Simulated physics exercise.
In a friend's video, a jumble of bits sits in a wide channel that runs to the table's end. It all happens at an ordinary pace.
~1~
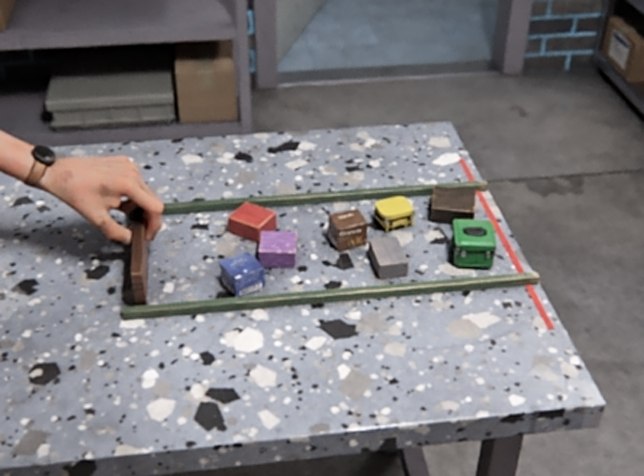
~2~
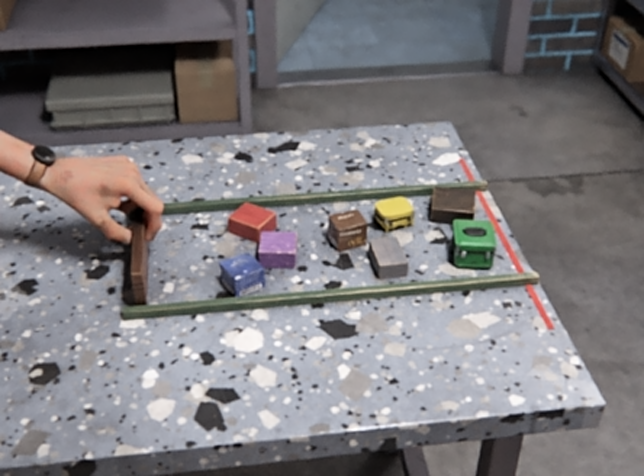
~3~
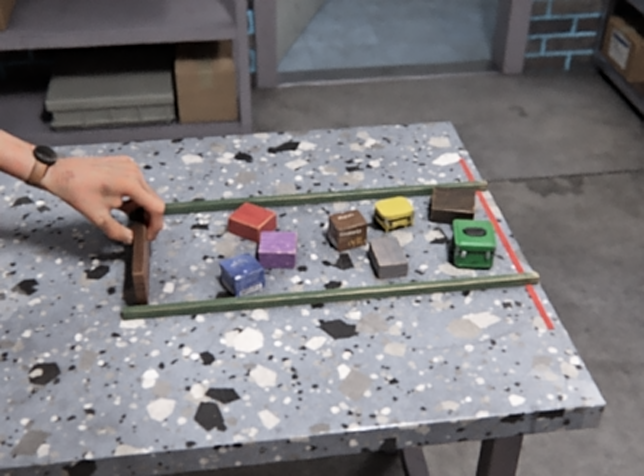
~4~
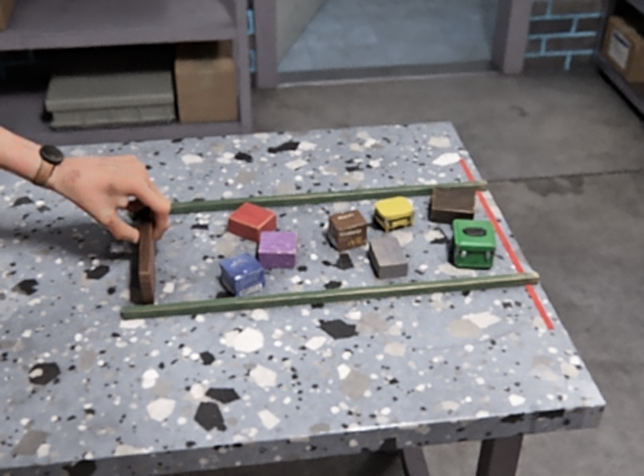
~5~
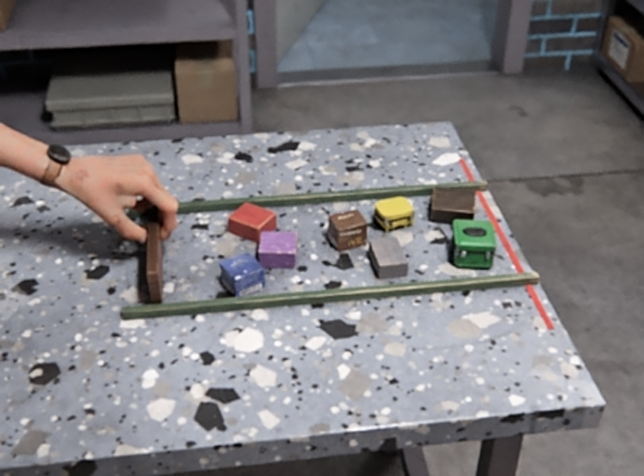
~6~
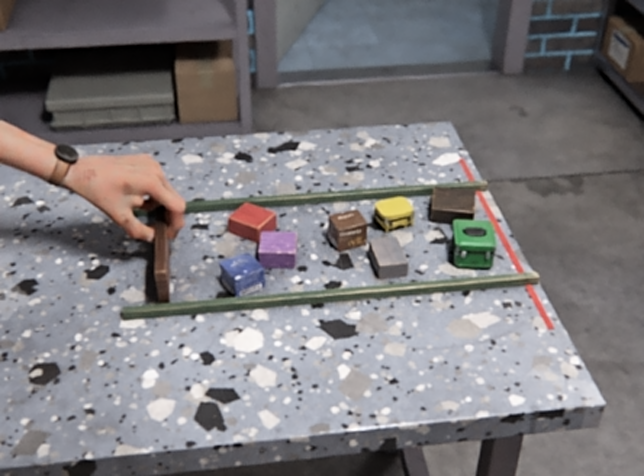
A hand wearing a dark watch grips an upright brown board at the left end of a channel between two green rails on a speckled grey table, seen from above in a workroom. Between the rails sit red, purple, blue, brown, yellow, grey, black and green blocks, with red tape across the right. The hand slides the board slightly rightward, while the blocks and camera stay still.
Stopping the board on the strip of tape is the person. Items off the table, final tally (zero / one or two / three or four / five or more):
The push drops five or even more off the table.
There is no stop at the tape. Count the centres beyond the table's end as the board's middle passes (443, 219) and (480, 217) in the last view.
Over the end, that makes 2 and 5.
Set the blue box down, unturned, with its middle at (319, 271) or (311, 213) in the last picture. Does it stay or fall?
Per position - not saved; not saved.
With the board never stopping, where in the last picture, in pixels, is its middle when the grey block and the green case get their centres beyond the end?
Near (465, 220) and (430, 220).
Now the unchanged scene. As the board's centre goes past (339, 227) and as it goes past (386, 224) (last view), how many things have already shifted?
One spot: 6. Other spot: 8.
Early on, none off yet; black block at rest near (453, 206); green case at rest near (473, 244); yellow case at rest near (394, 215).
Finally, the number that fall off is five or more; lost, blue box, red block, purple block, brown box, grey block, yellow case, green case and black block.
